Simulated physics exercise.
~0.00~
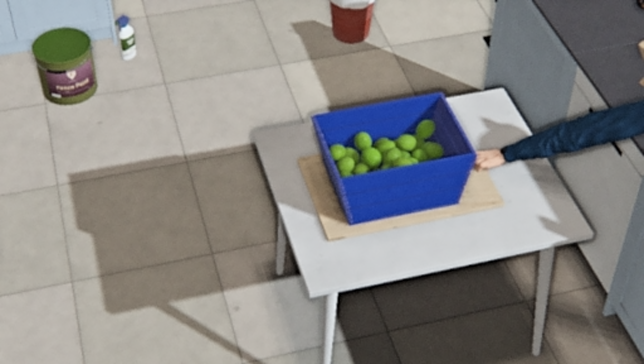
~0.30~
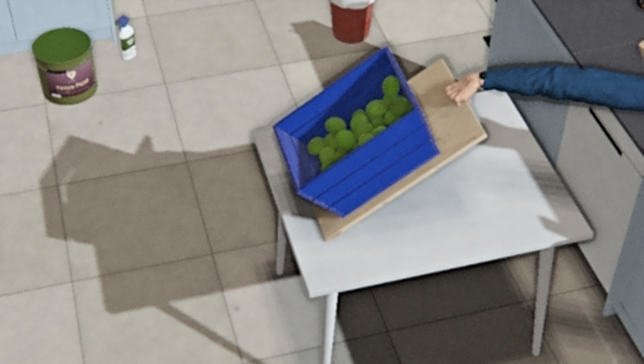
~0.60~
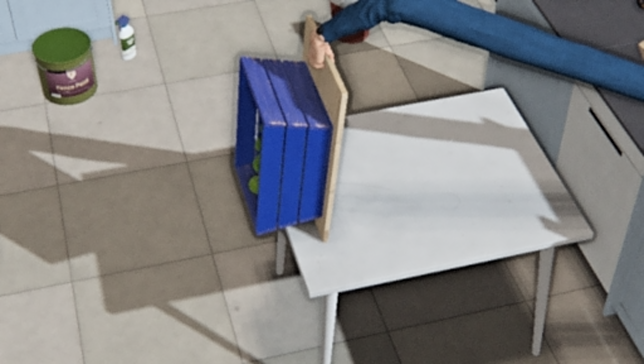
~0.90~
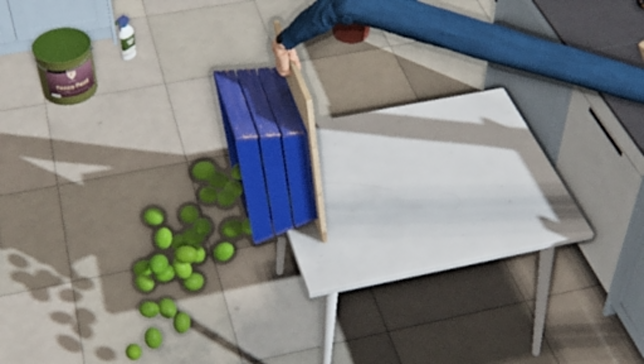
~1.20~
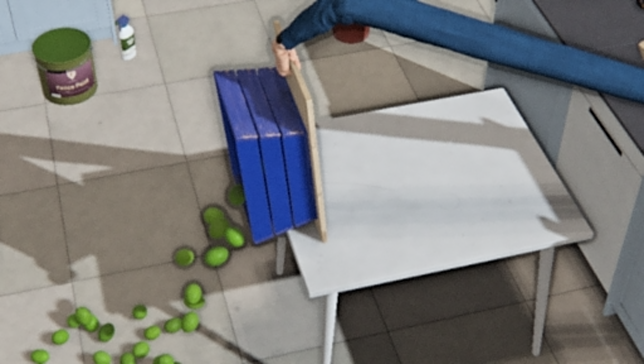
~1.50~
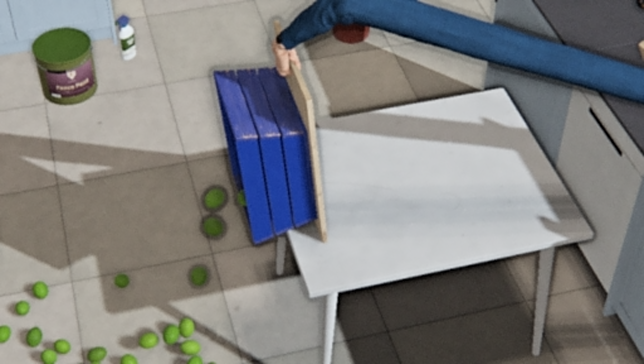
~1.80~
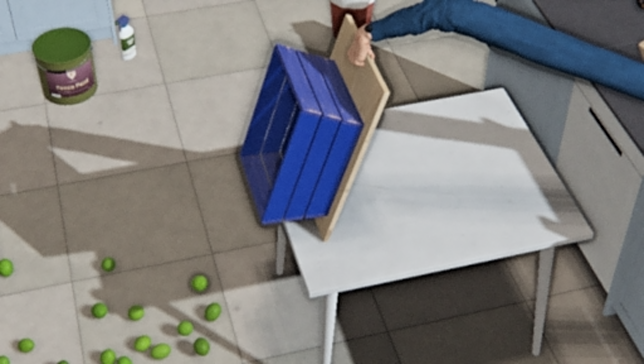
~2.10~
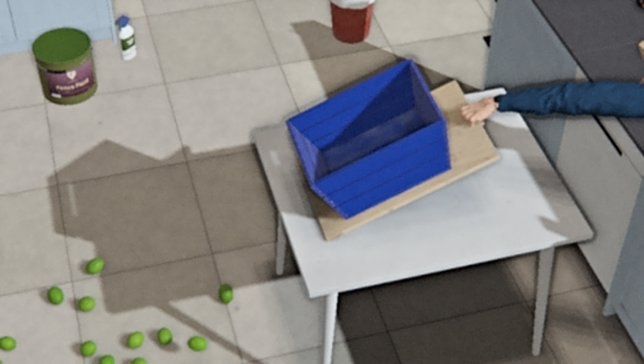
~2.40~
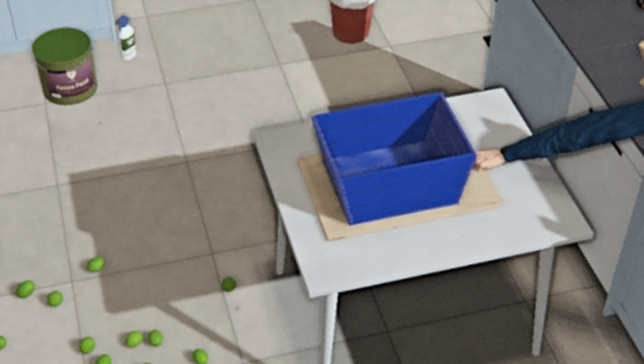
A hand tips a blue basket leftward, spilling its limes onto the floor, then lowers it empty.
